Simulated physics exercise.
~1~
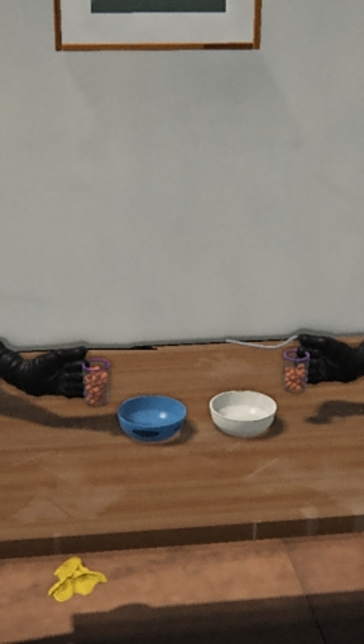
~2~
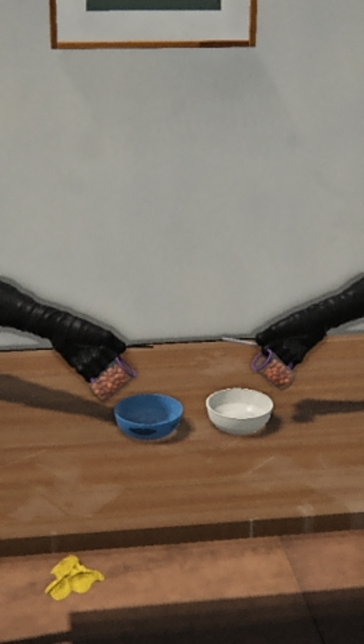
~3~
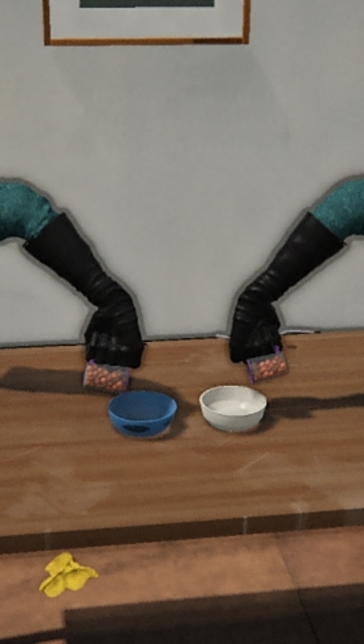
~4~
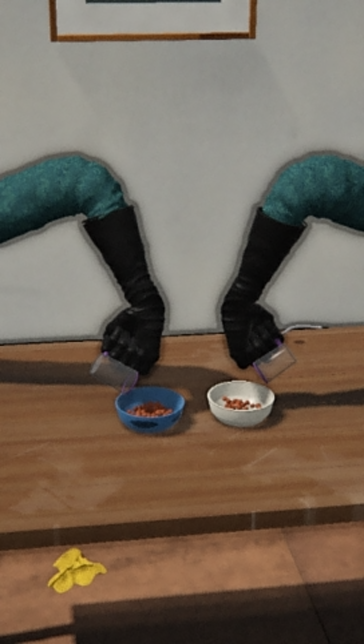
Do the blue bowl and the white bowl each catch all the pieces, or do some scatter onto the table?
Both bowls catch everything. The pieces from the left cup all end up in the blue bowl and those from the right cup all end up in the white one.
